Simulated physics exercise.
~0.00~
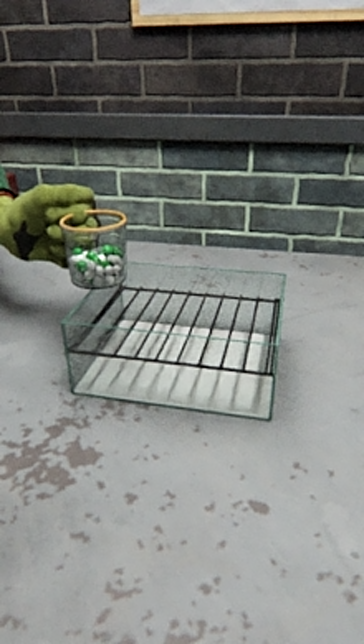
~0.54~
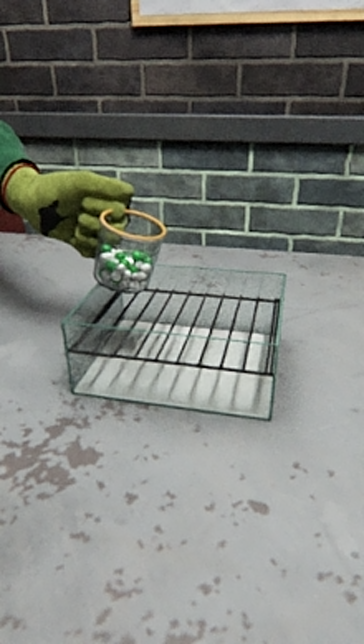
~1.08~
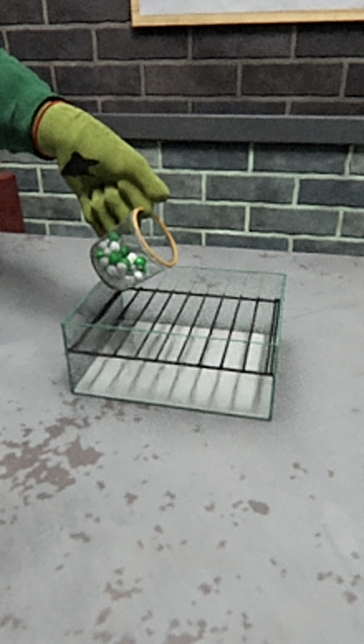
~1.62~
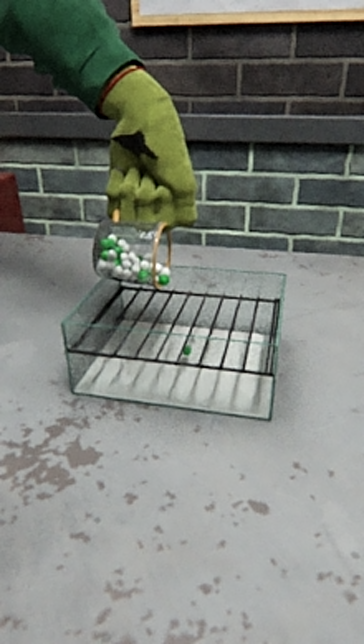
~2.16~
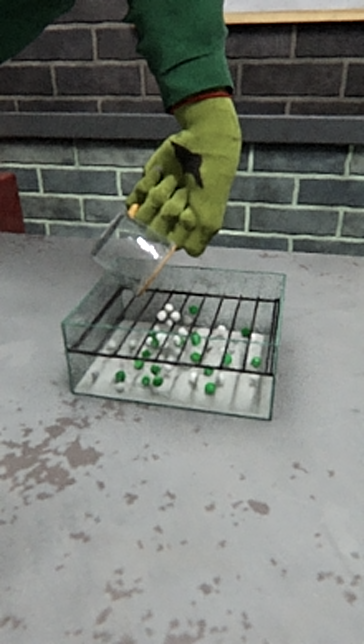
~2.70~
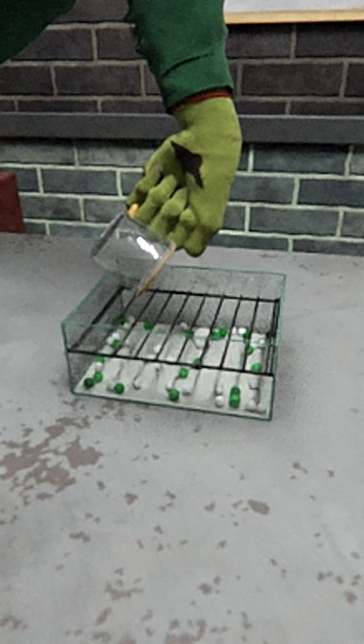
A gloved hand tips green and white beads from a cup, and all fall through a rack.
